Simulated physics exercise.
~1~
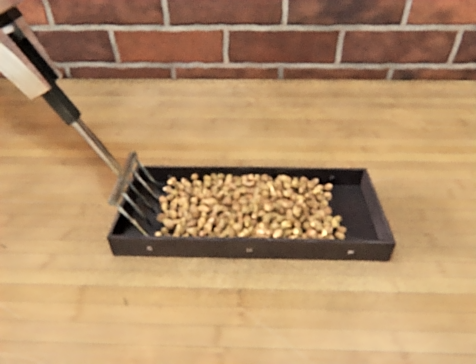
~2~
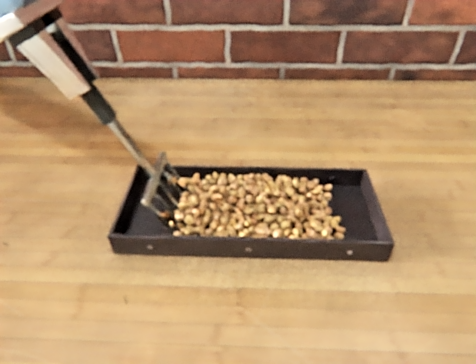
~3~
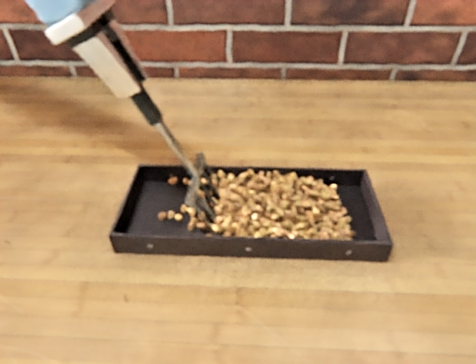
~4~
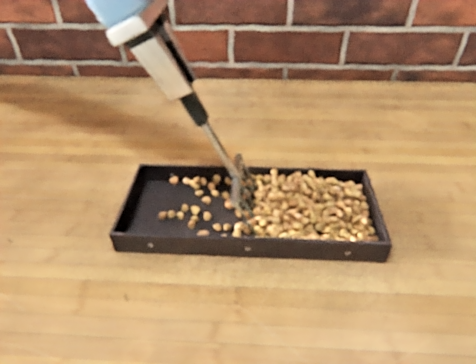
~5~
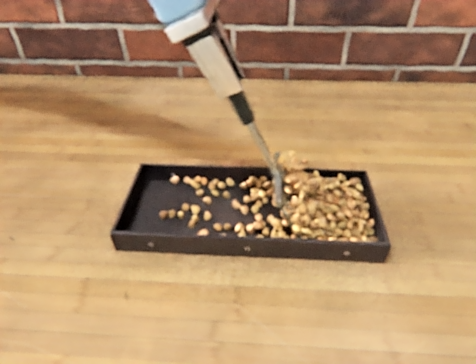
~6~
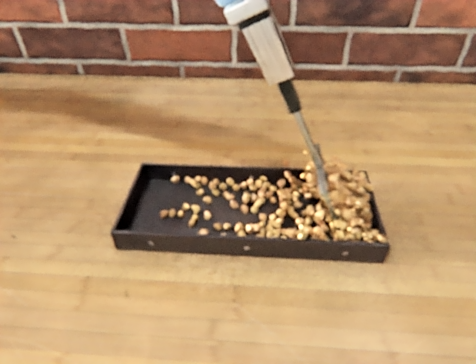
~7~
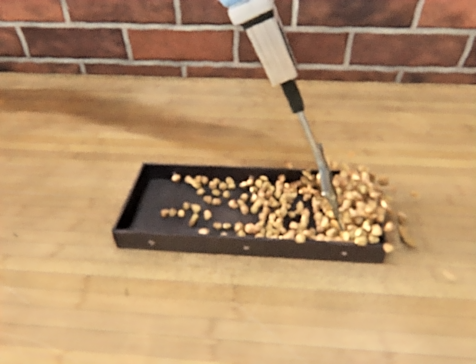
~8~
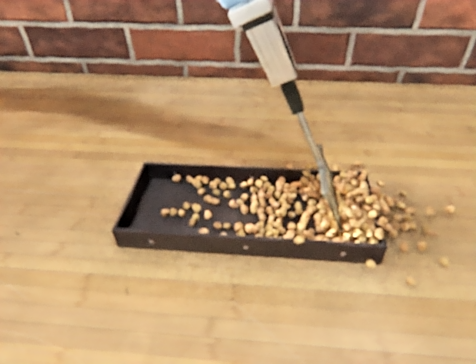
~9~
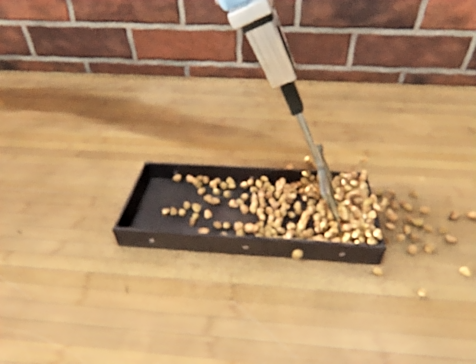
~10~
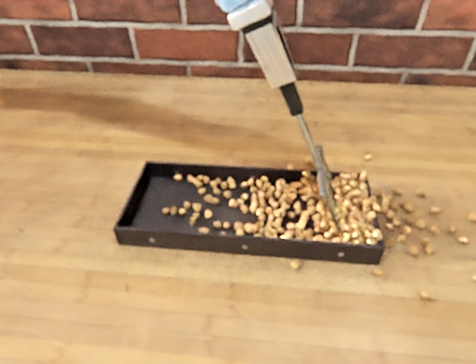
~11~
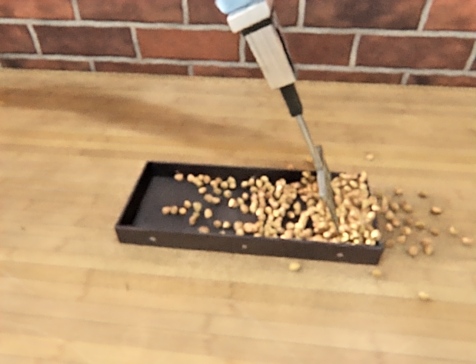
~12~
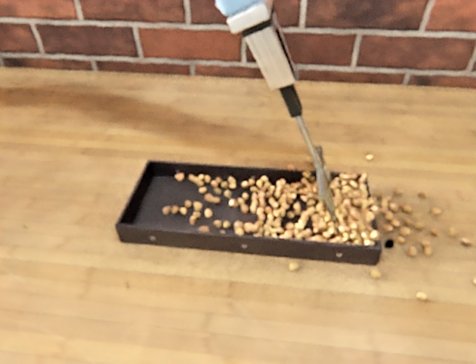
The footage shows a robotic tool with a metal comb pushing a heap of dried beans rightward along a dark tray on a wooden table, then stopping near the right end as some beans spill over and come to rest on the tabletop, most remaining in the tray.
